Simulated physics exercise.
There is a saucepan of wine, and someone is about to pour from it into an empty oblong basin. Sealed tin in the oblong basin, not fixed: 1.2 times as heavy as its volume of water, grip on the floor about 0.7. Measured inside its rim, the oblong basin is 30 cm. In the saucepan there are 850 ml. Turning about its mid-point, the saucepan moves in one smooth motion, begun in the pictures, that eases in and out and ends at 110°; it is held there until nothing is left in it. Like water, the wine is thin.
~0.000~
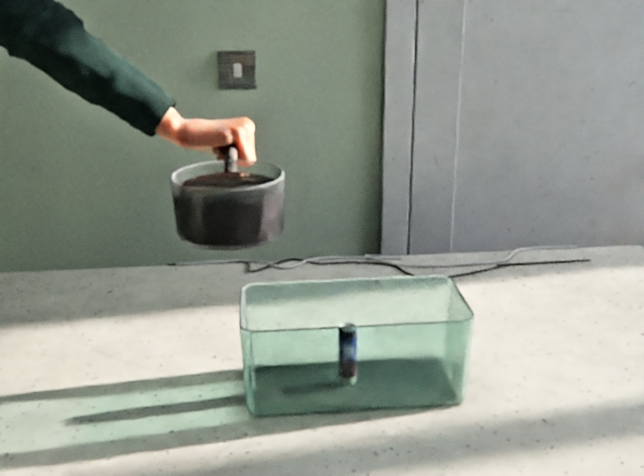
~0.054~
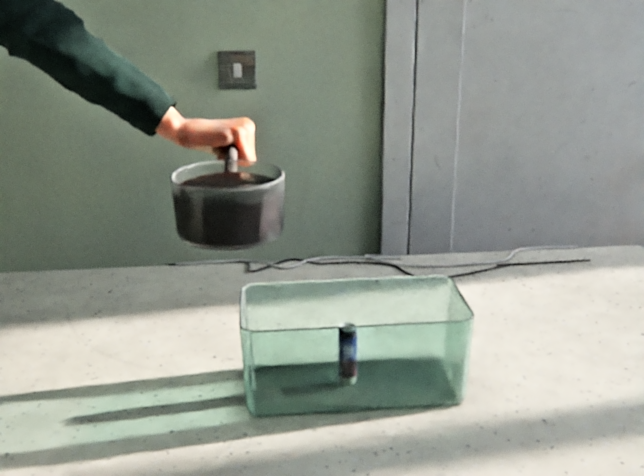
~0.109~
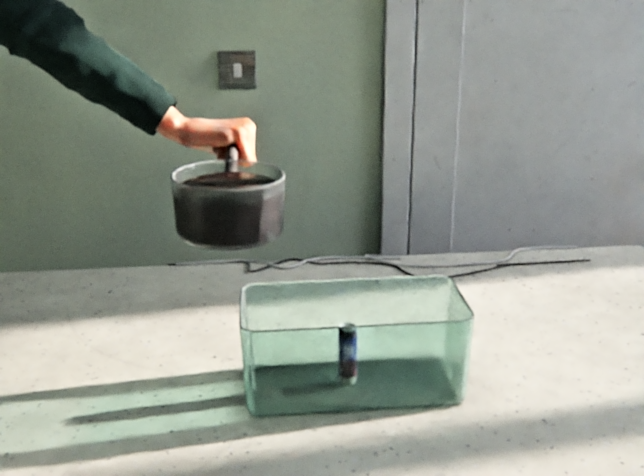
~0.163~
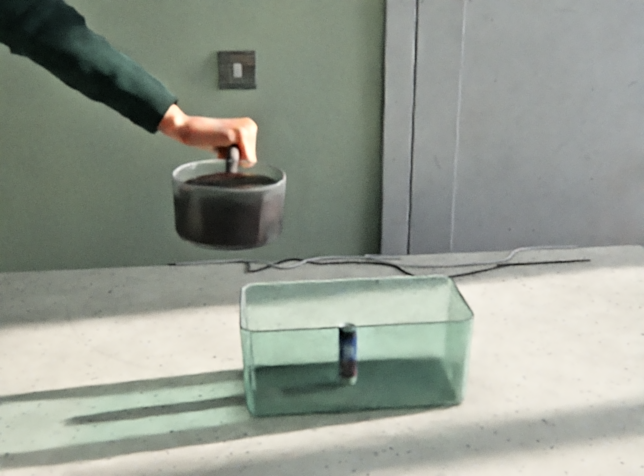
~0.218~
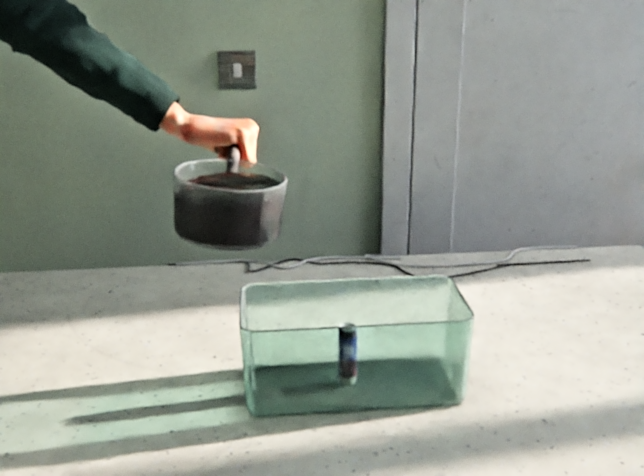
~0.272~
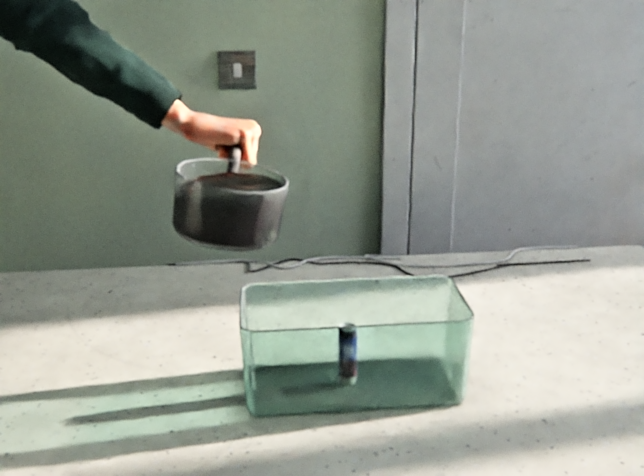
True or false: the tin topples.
True.
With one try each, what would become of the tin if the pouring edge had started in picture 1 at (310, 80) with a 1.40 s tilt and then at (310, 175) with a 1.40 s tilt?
The tin overturns the first time and stays vertical the second time.
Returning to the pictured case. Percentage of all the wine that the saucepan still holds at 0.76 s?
I'd put it near 62 percent.
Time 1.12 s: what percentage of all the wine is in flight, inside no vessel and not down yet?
About 10 percent.
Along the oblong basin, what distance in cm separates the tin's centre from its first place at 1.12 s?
Around 0 cm.
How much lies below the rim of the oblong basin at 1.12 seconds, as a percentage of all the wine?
About 78 per cent.
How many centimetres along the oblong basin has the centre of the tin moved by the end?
It finishes around 6.5 cm from where it began.
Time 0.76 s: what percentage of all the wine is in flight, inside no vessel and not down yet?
28 per cent.
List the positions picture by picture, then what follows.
In the first picture, it leans 0°; its right rim is at (283, 174); the wine meets the walls at (175, 187) and (281, 184); the oblong basin's rim runs from (241, 308) to (462, 297); the tin's top is at (348, 329).
In the second picture, it leans 0°; its right rim is at (283, 175); the wine meets the walls at (175, 187) and (280, 183).
In the third picture, it leans 2°; its right rim is at (283, 176); the wine meets the walls at (176, 186) and (281, 185).
In the fourth picture, it leans 4°; its right rim is at (284, 178); the wine meets the walls at (176, 187) and (282, 184).
In the fifth picture, it leans 6°; its right rim is at (286, 180); the wine meets the walls at (177, 187) and (283, 185).
In the sixth picture, it leans 10°; its right rim is at (287, 184); the wine meets the walls at (178, 187) and (285, 184).
After 0.76 s the tilt is 62° and 62 per cent is still to pour; the tin stands where it began.
After 1.12 s the tilt is 99° and 11 per cent is still to pour; the tin stands where it began.
After 1.49 s the tilt is 110° and 0 per cent is still to pour; the tin lies on its side.
After 1.90 s the tilt is 110° and 0 per cent is still to pour; the tin lies on its side.
In the end the tin lies on its side.
